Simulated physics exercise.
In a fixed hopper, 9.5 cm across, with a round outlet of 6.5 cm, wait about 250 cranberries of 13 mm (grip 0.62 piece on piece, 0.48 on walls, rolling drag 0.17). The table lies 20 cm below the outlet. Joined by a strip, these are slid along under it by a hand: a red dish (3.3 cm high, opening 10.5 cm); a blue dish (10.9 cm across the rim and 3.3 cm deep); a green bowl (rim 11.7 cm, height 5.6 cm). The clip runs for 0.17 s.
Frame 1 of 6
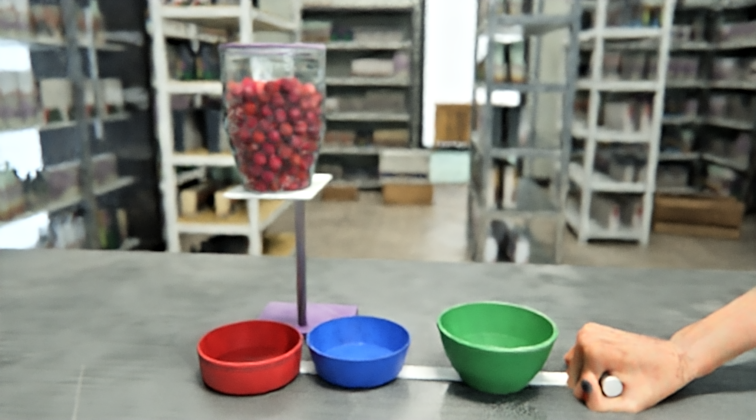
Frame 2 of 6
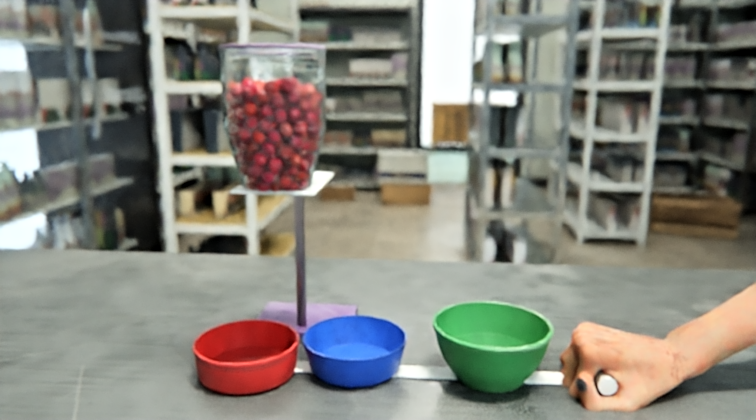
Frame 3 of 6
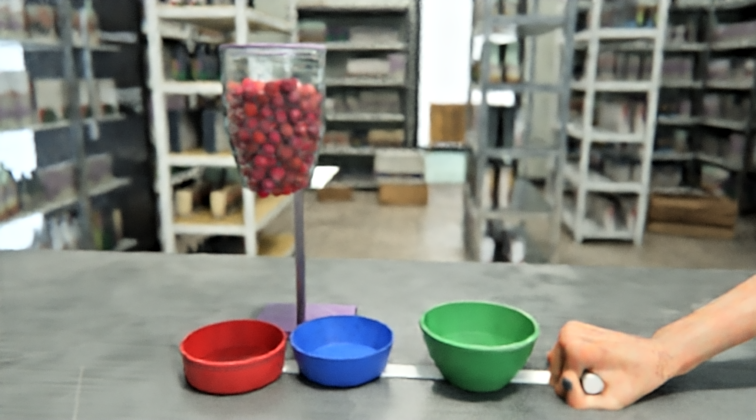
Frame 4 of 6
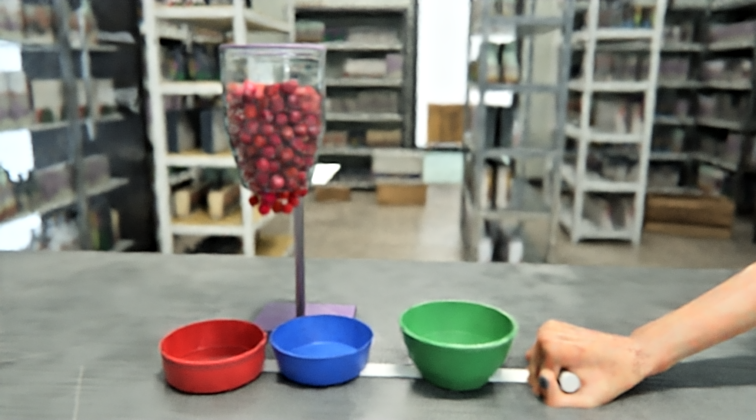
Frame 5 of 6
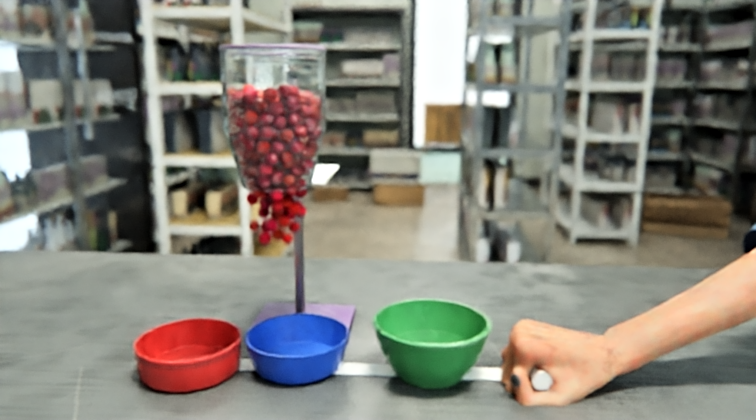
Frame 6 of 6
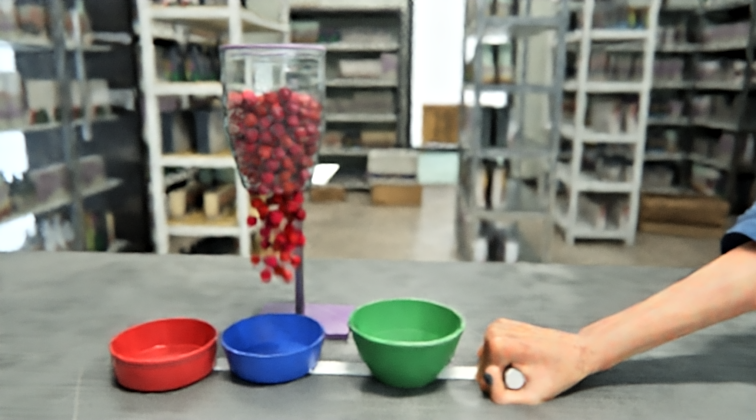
The clip shows a hand sliding a joined red dish, blue dish and green bowl leftward across a gray table beneath a clear container of red berries, as berries begin dropping from its bottom in a thickening stream.
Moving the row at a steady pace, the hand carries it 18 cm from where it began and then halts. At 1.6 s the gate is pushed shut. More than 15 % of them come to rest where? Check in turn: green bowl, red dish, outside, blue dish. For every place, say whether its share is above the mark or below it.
Going through them: Green bowl is above the mark; red dish is below the mark; outside everything is above the mark; blue dish is below the mark.
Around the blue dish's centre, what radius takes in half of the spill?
Around 10 cm from the centre.
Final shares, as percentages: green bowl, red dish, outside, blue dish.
In per cent: Green bowl 65; red dish 0; outside 25; blue dish 5.
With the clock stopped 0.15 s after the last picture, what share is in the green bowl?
It comes to near 15 in a hundred.
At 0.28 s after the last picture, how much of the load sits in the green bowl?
Close to 45 in a hundred has got there by that moment.
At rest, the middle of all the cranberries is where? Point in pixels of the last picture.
Around (300, 349).
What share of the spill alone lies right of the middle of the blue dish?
80 %, about.
Then, 0.15 s after the last picture, outside 10 %, hopper 45 %, green bowl 15 %, in the air 25 %; middle of all pieces on or above the table near (275, 234).
Then, 0.28 s after the last picture, blue dish 5 %, outside 15 %, hopper 20 %, green bowl 45 %, in the air 15 %; middle of all pieces on or above the table near (284, 291).
Then, 0.40 s after the last picture, blue dish 5 %, outside 20 %, green bowl 60 %, in the air 20 %; middle of all pieces on or above the table near (286, 327).
Then, 0.51 s after the last picture, blue dish 5 %, outside 25 %, green bowl 65 %; middle of all pieces on or above the table near (287, 343).
In the end, blue dish 5 %, outside 25 %, hopper 0 %, green bowl 65 %, red dish 0 %.
